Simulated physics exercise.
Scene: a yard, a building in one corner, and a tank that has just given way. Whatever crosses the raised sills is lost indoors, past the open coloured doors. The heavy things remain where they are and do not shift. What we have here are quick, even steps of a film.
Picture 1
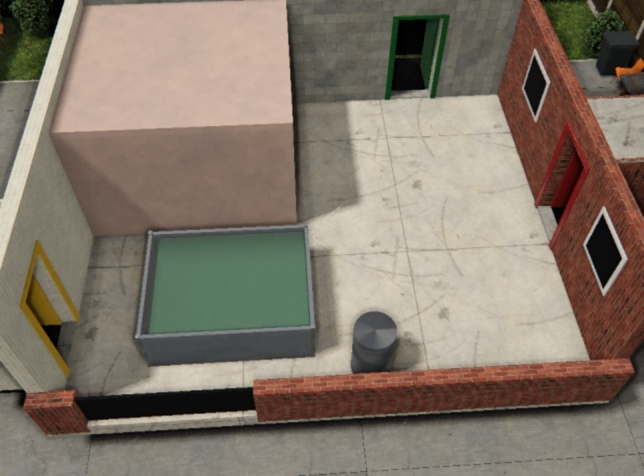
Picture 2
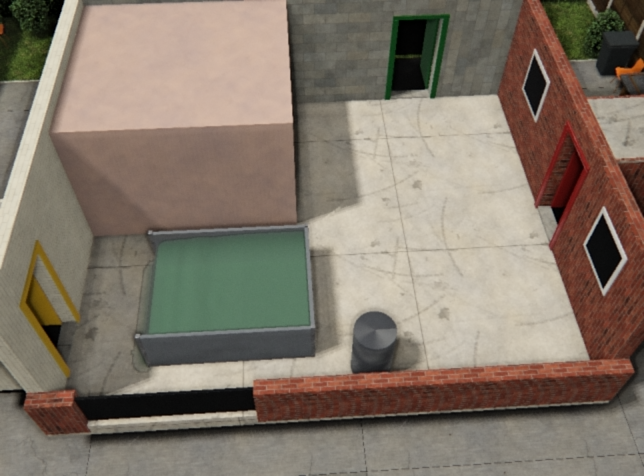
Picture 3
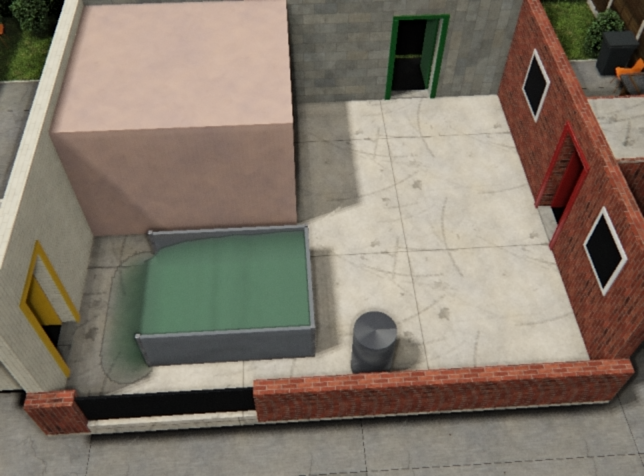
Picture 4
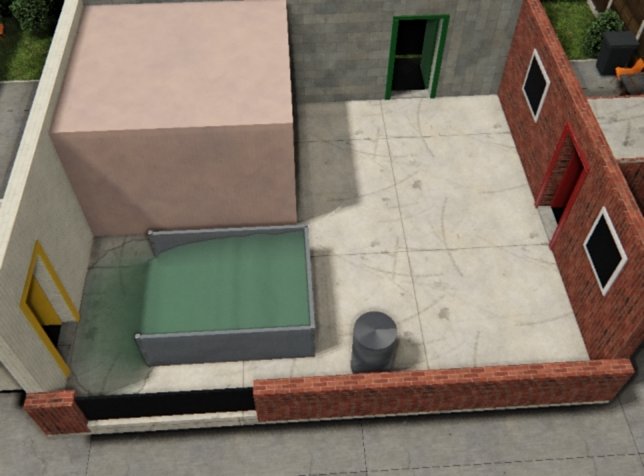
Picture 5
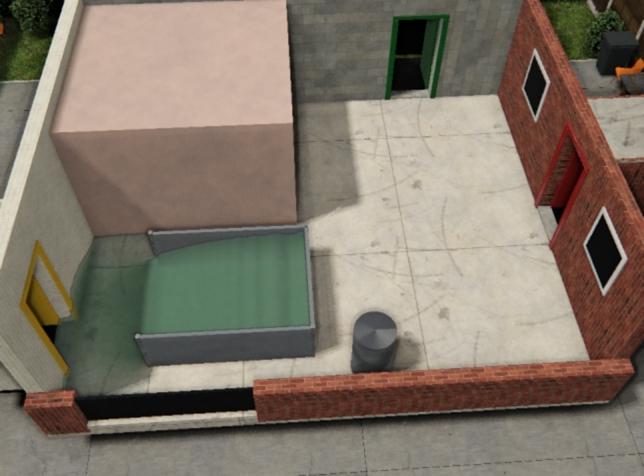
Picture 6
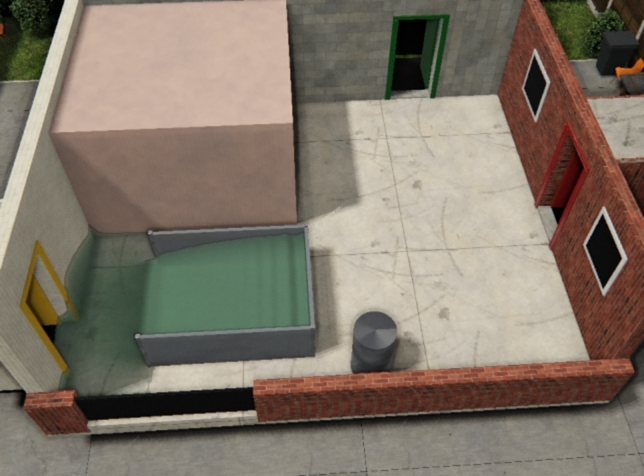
Green water pours out of the open left side of a grey rectangular tank, spreads across the concrete floor toward the yellow-framed doorway and reaches the pale left wall, while the pink block and grey barrel stay still.
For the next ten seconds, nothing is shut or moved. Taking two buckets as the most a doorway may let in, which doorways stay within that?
The yellow door goes over it, the red door goes over it, the green door stays within it.
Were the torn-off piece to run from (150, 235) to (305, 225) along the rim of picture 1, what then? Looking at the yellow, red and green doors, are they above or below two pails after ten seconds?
Yellow door: Above, red door: Above, green door: Above.
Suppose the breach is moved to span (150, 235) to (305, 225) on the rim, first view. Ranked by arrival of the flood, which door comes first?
The yellow one.
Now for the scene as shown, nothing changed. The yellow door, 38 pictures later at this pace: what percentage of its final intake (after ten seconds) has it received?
Roughly 90 percent.
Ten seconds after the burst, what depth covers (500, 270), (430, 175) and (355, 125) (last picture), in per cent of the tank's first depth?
Estimate: 4, 6, 4 %.
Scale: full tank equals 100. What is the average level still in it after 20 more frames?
About 22 %.
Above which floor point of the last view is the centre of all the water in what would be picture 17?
Near (169, 305).
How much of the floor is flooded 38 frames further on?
It works out to about 75 in a hundred.
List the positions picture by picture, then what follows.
The first frame shows still water in the water tank at (228, 281).
In the second frame, the front is at a hidden place, out from the gap at (155, 304).
In the third frame, the front is at (120, 378), out from the gap at (155, 304).
In the fourth frame, water pours out at (155, 305) and has run to a hidden place.
In the fifth frame, water pours out at (155, 306) and has run to (93, 241).
In the sixth frame, the front is at (94, 236), out from the gap at (155, 306).
A moment on, water covers 10 % of the floor; the yellow door far over two buckets in, the red door not reached, the green door not reached.
Next, water covers 20 % of the floor; the yellow door far over two buckets in, the red door not reached, the green door not reached.
Then, water covers 45 % of the floor; the yellow door far over two buckets in, the red door not reached, the green door not reached.
Later, water covers 75 % of the floor; the yellow door far over two buckets in, the red door over two buckets in, the green door not reached.
In the end, water covers 95 % of the floor; the yellow door far over two buckets in, the red door over two buckets in, the green door under two buckets in.
